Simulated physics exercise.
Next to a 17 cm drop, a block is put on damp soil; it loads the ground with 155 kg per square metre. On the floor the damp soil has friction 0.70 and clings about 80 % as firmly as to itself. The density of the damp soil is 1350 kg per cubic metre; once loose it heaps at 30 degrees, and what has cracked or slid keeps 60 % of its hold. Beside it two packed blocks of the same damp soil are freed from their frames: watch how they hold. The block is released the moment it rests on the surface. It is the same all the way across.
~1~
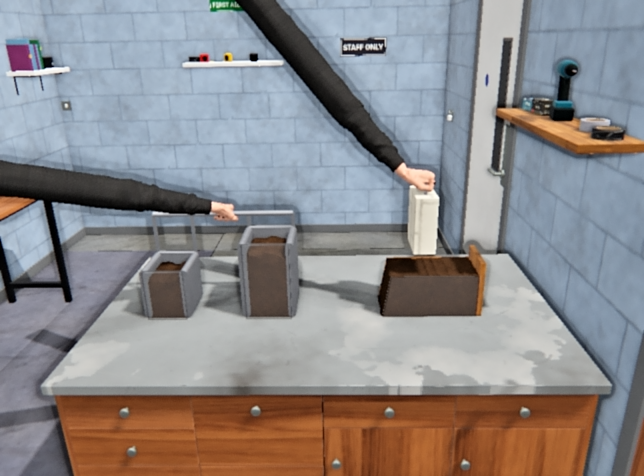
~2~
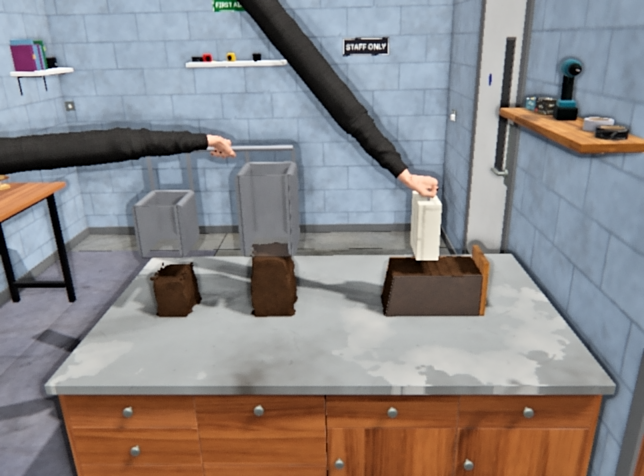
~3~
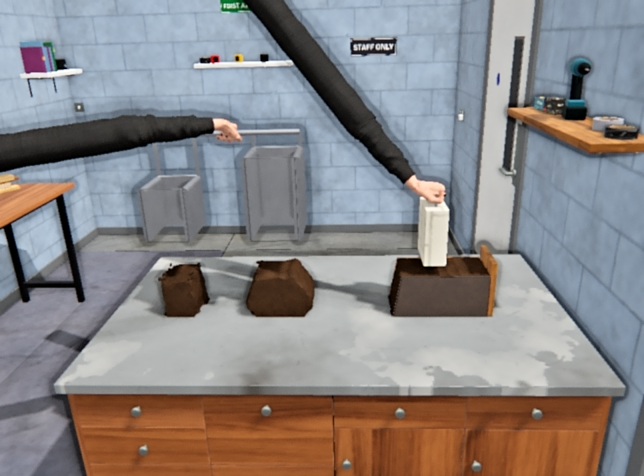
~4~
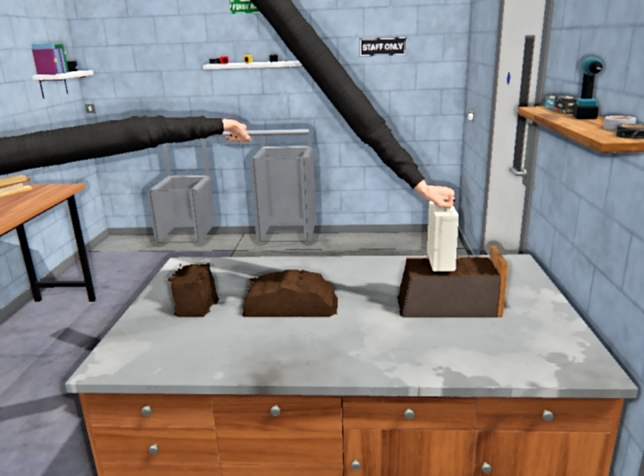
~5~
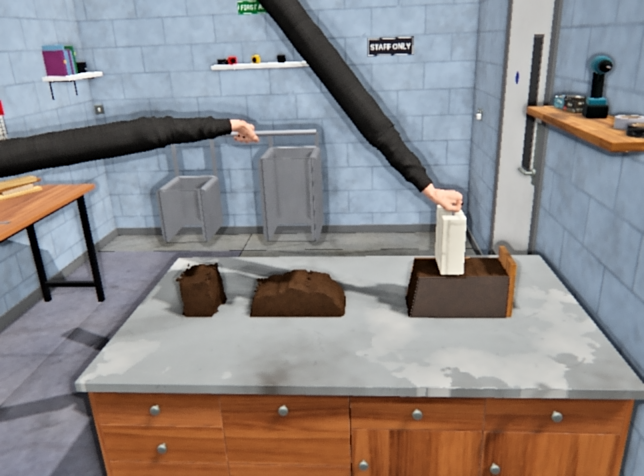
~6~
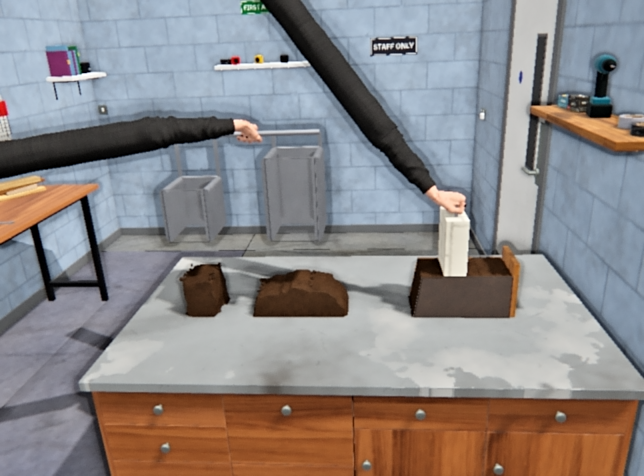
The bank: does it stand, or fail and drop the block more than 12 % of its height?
It fails.
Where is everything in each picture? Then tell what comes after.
In the first picture, crest of the damp soil at (451, 276); block heights 16 cm, 26 cm (left to right).
In the second picture, crest of the damp soil at (454, 276); block heights 16 cm, 24 cm (left to right).
In the third picture, crest of the damp soil at (462, 277); block heights 16 cm, 17 cm (left to right).
In the fourth picture, crest of the damp soil at (472, 277); block heights 16 cm, 13 cm (left to right).
In the fifth picture, crest of the damp soil at (480, 277); block heights 16 cm, 12 cm (left to right).
In the sixth picture, crest of the damp soil at (484, 277); block heights 16 cm, 12 cm (left to right).
Last picture + 0.15 s, the block is down by 2 % of the bank's height and stands upright.
Last picture + 0.33 s, the block is down by 5 % of the bank's height and stands upright.
Last picture + 0.51 s, the block is down by 8 % of the bank's height and stands upright.
Last picture + 0.69 s, the block is down by 13 % of the bank's height and leans 4 degrees.
Last picture + 1.98 s, the block is down by 115 % of the bank's height and leans 90 degrees.
